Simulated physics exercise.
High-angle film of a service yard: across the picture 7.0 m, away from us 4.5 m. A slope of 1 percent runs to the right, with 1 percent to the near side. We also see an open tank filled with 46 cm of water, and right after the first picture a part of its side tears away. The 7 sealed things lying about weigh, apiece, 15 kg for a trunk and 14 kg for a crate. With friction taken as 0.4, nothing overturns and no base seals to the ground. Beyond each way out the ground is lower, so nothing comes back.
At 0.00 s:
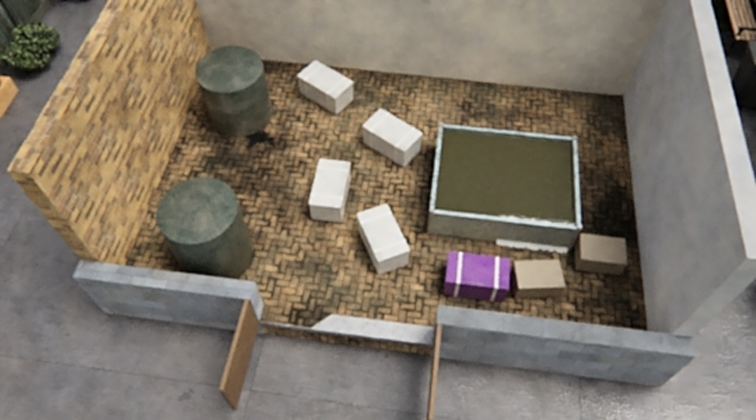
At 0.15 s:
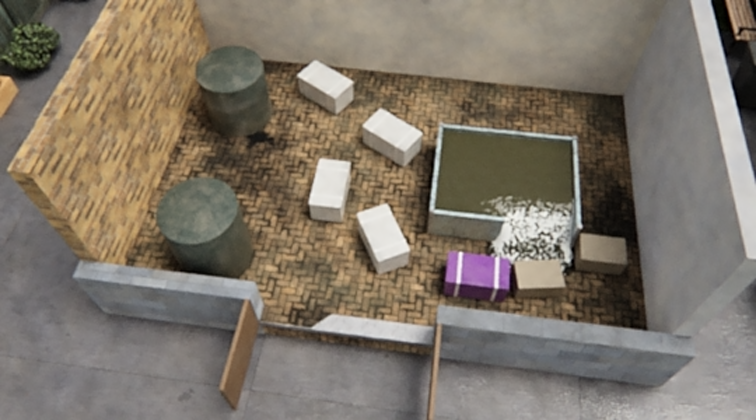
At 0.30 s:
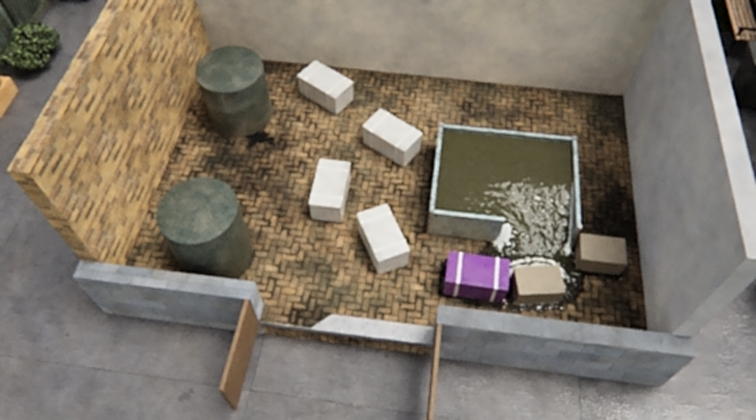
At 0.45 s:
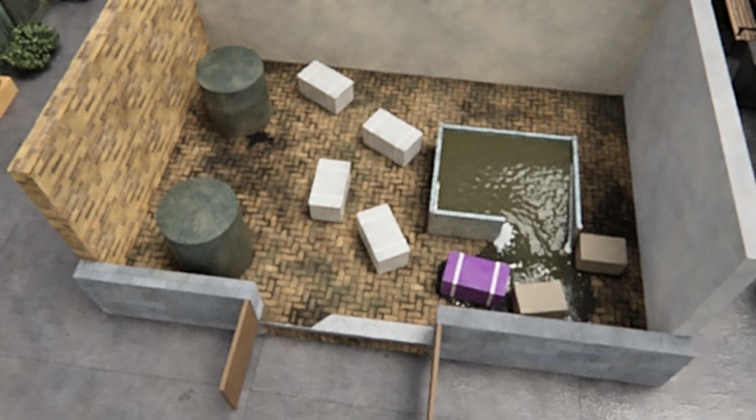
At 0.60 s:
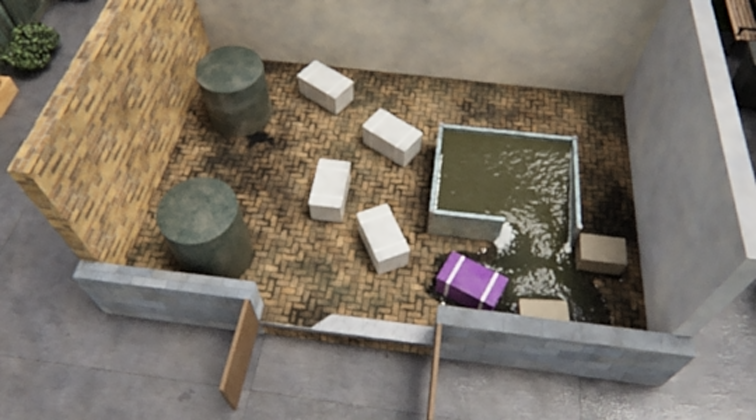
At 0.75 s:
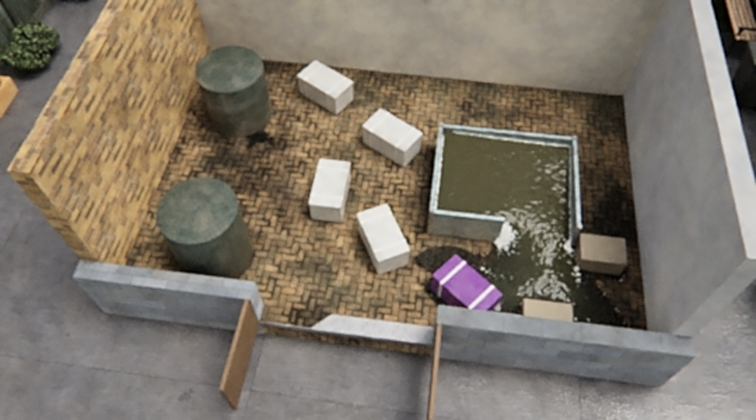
In a walled yard, part of an open tank's near side gave way and water poured out, pushing a tan box toward the near wall, then turning the purple trunk and nudging it slightly left.
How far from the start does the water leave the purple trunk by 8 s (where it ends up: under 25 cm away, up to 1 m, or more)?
The outcome will be a long move.
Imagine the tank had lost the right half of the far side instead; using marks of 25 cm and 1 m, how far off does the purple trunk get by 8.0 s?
Outcome for the purple trunk: It edges some way.
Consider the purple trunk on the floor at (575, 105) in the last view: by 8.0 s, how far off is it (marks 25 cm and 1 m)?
As it turns out, it is swept away.
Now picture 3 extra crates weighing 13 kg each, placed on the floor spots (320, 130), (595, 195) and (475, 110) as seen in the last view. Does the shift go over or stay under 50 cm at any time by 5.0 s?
Listed order gives within the limit, above the limit, within the limit.
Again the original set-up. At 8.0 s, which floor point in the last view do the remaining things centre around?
Centre of the remaining things: Roughly (392, 170).
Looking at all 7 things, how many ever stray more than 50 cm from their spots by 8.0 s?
I make that 4.
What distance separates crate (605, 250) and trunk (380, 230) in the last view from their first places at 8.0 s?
The first ends 300 cm from its start, the second 60 cm.
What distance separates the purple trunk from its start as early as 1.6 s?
About 80 cm by then.
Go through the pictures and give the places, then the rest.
The purple trunk at (478, 270), on the bottom; 2.8 m2 under water; 0 of 7 have shifted, in the first picture.
The purple trunk at (478, 270) rests on the ground; 3.3 m2 under water; 0 of 7 have shifted, in the second picture.
The purple trunk at (478, 270), on the bottom; water covers 3.6 m2; 1 of 7 have shifted, in the third picture.
The purple trunk at (476, 273) rests on the ground, 5 cm from its start; water covers 4.1 m2; 1 of 7 have shifted, in the fourth picture.
The purple trunk at (472, 278), on the bottom, 15 cm from its start; 4.9 m2 under water; 2 of 7 have shifted, in the fifth picture.
The purple trunk at (467, 284) rests on the ground, 27 cm from its start; 5.4 m2 under water; 2 of 7 have shifted, in the sixth picture.
After 1.6 s the purple trunk is near (422, 279), 0.7 m from its start, aground; 0 of 7 are out; 1 afloat.
After 3.6 s the purple trunk is near (297, 289), 2.3 m from its start, aground; 0 of 7 are out; 1 afloat.
After 5.6 s the purple trunk is near (291, 291), 2.4 m from its start, aground; 0 of 7 are out; 2 afloat.
After 8.0 s the purple trunk is near (289, 311), 2.5 m from its start, aground; 0 of 7 are out; 0 afloat.
